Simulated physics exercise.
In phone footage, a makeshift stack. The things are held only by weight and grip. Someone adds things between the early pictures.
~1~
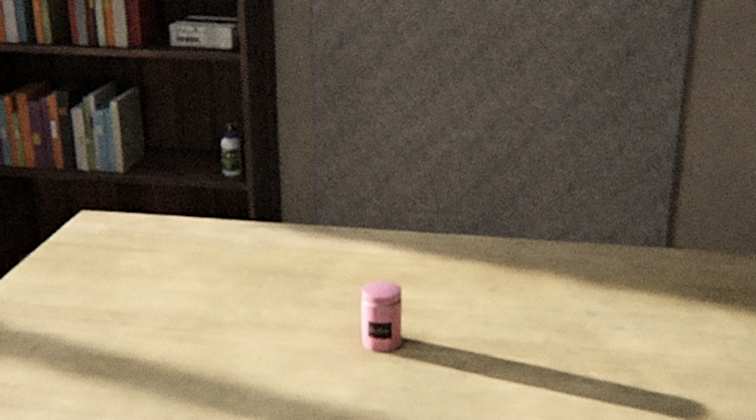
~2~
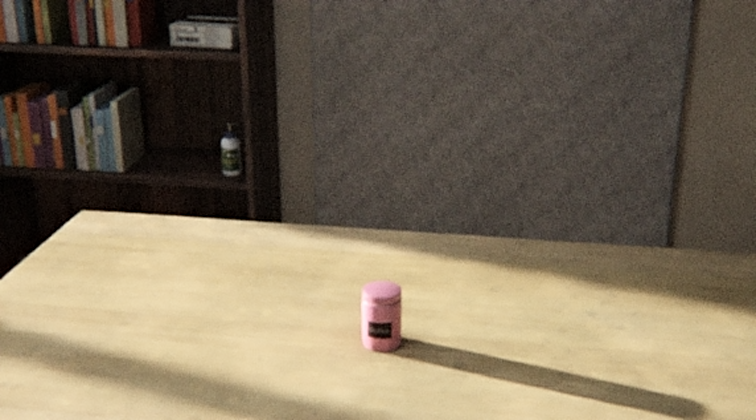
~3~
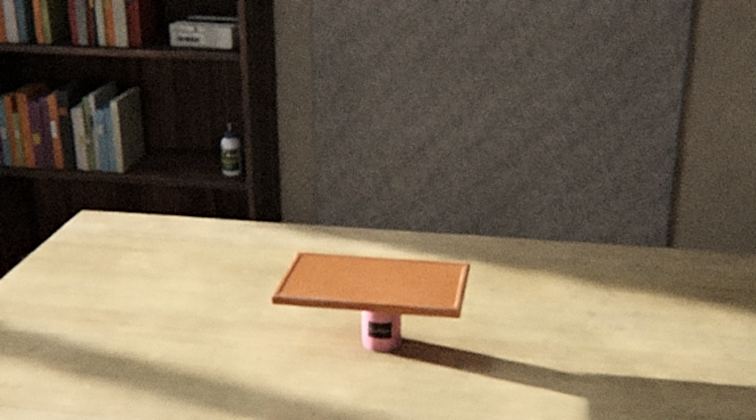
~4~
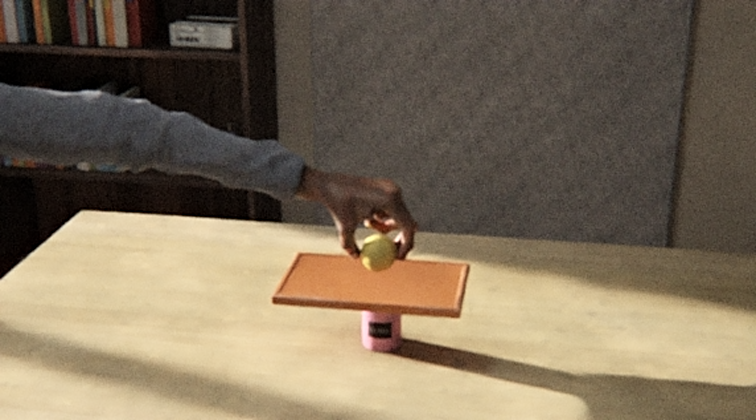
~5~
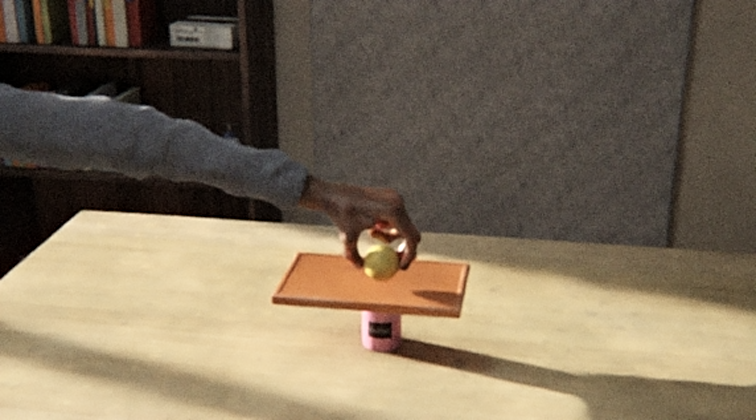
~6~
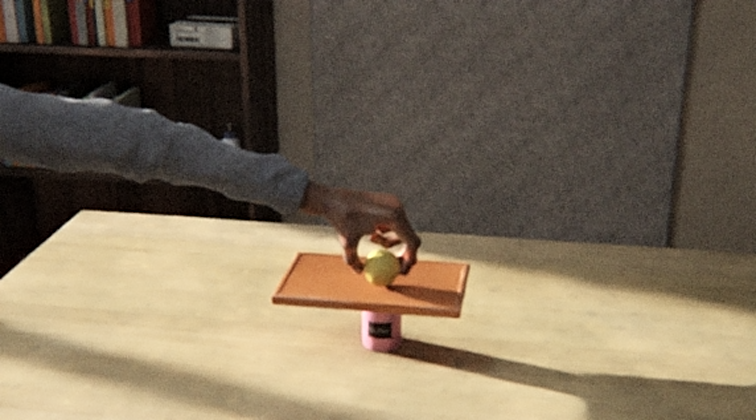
Orange tray appearing on top of a pink jar on a wooden table, then a hand lowering a yellow lemon onto it.
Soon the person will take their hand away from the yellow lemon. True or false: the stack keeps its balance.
True.
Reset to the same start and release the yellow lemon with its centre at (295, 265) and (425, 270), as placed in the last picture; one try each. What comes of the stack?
First, it loses its balance; second, it stays up.
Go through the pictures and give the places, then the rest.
In the first frame, the last thing is not in view yet; pink jar (382, 316).
In the second frame, the last thing is not in view yet; pink jar (382, 316).
In the third frame, the last thing is not in view yet; pink jar (382, 316).
The fourth frame shows coming down; yellow lemon (379, 253); pink jar (382, 316).
The fifth frame shows coming down; yellow lemon (382, 263); pink jar (382, 316).
The sixth frame shows in place under the hand; yellow lemon (382, 268); pink jar (382, 316).
Then, 0.80 s on from there, no change.
Then, 1.80 s on from there, yellow lemon resting near (382, 269).
In the end, all 3 unmoved. At the end, from the last picture's camera, yellow lemon near (382, 269). The stack stays up.
